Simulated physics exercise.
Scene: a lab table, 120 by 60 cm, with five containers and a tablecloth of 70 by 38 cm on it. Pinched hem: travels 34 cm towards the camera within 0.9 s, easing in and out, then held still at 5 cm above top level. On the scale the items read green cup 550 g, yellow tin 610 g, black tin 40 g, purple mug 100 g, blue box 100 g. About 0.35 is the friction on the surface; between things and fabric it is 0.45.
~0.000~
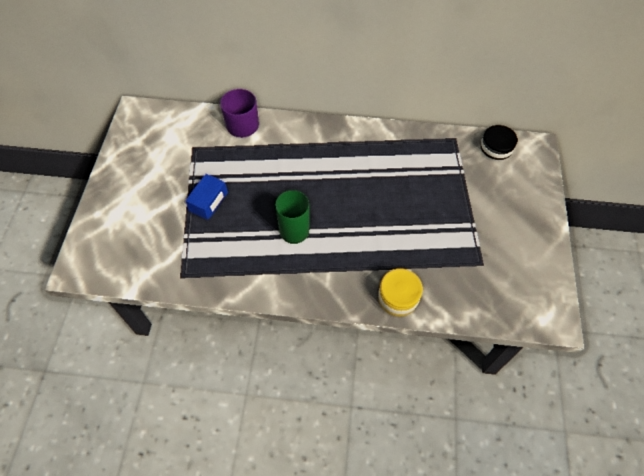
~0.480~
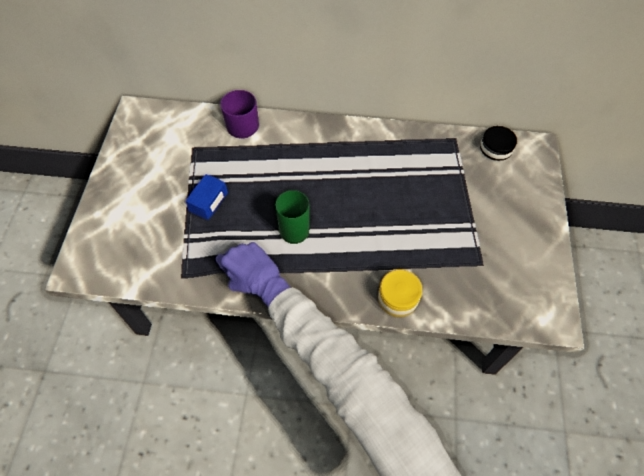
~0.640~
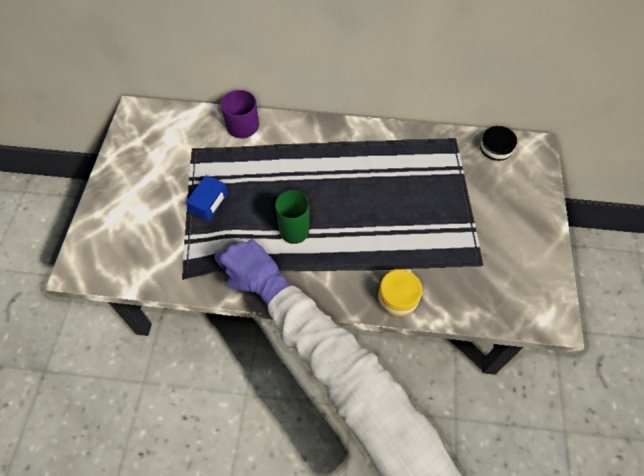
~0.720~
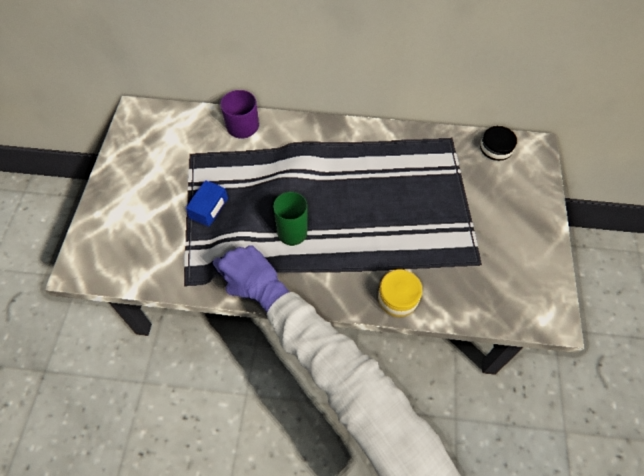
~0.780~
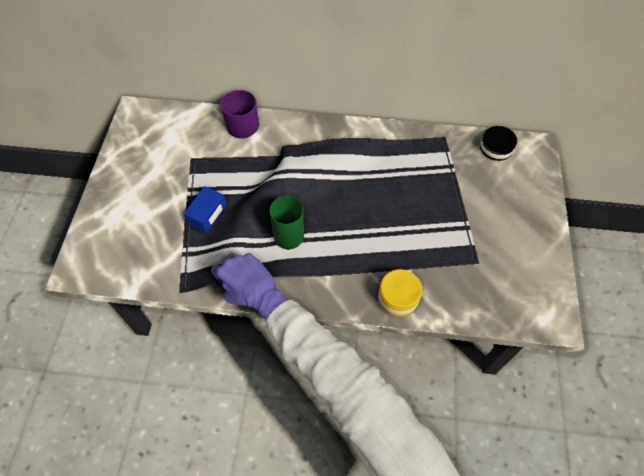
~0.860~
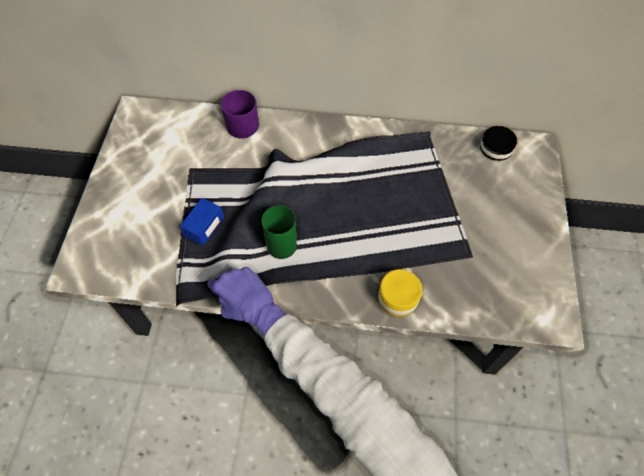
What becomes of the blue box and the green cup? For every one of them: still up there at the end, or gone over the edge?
At the end, watch the blue box go overboard, watch the green cup go overboard.
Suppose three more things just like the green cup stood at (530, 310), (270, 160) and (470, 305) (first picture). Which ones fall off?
Log, listed order - kept / lost / kept.
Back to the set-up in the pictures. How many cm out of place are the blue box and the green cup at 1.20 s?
For the blue box it's around 25 cm, and for the green cup around 25 cm.
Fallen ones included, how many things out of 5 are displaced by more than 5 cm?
2.
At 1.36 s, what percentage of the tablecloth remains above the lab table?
Some 50 per cent of it.
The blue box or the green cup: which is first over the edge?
The blue one goes first.
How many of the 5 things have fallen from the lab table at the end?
All told, 2.
By 1.0 s, 95 % of the tablecloth is still over the top; blue box 16 cm off its start, green cup 14 cm off its start.
By 1.2 s, 80 % of the tablecloth is still over the top; blue box 26 cm off its start, green cup 24 cm off its start.
By 1.4 s, 50 % of the tablecloth is still over the top; blue box over the edge, green cup 34 cm off its start at (237, 367).
By 1.5 s, 0 % of the tablecloth is still over the top; blue box over the edge, green cup over the edge.
By 3.1 s, 0 % of the tablecloth is still over the top; green cup over the edge, blue box over the edge.
